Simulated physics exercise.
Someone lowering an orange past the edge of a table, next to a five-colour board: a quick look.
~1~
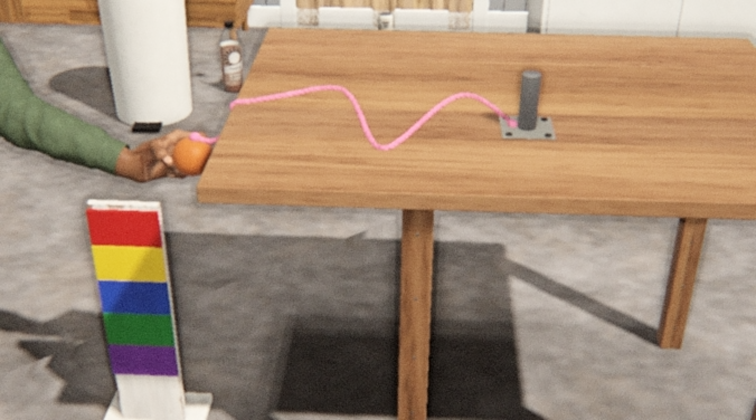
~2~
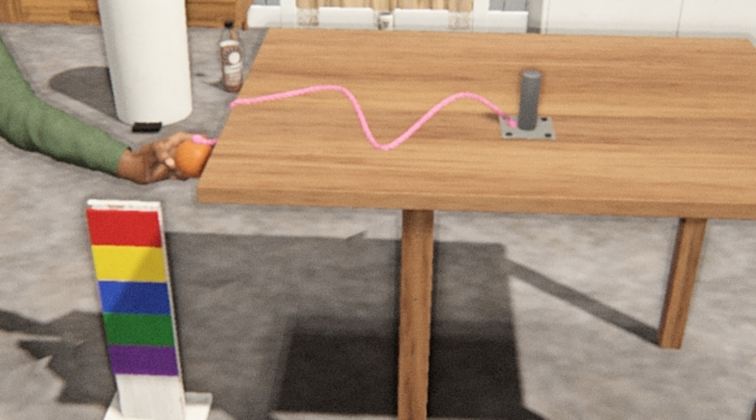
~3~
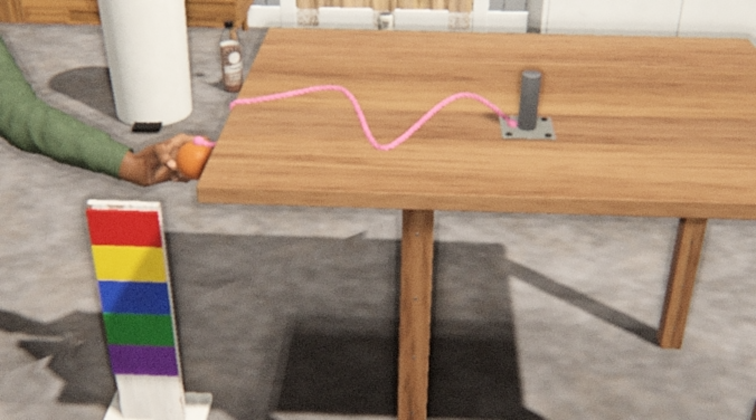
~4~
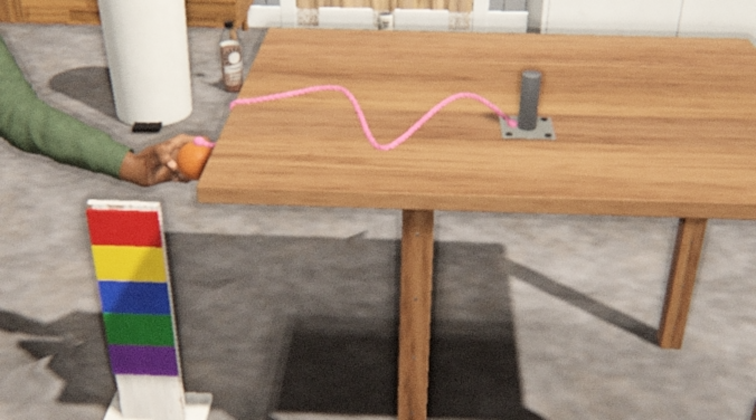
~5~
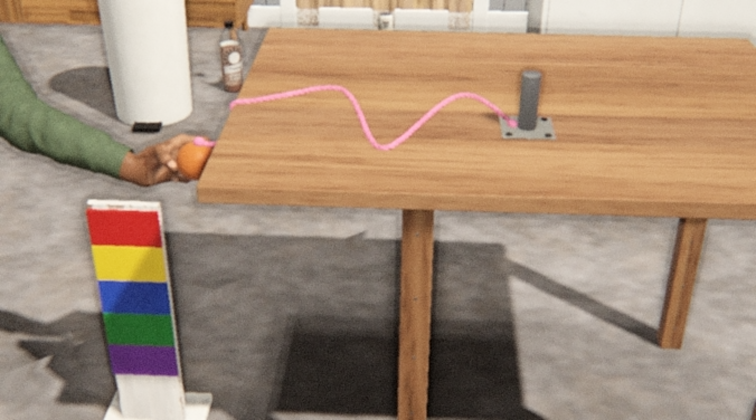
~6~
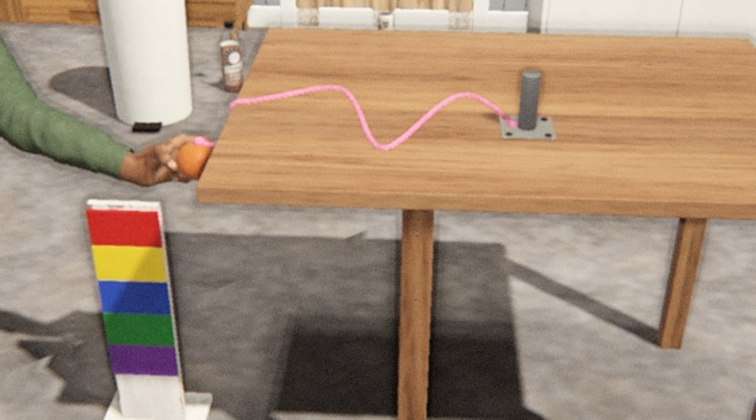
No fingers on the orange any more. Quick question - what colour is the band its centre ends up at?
It's the purple band.
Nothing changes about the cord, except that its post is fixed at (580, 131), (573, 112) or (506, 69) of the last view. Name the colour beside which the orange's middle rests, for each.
Going case by case, it's green, green and finally purple.
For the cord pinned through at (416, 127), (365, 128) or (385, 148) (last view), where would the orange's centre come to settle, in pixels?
(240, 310), (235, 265), (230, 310).
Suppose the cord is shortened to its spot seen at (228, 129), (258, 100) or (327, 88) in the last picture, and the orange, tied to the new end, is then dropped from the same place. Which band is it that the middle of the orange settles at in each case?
Green; blue; red.
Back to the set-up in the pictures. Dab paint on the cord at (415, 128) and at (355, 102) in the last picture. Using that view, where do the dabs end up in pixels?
They go to (321, 114) and to (237, 180).
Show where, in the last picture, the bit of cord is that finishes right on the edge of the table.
Location: About (368, 134).
Early on, orange near (248, 337); level with green.
Midway, orange near (251, 365); level with purple.
Finally, orange near (254, 367); level with purple. Its centre hangs level with the purple band.
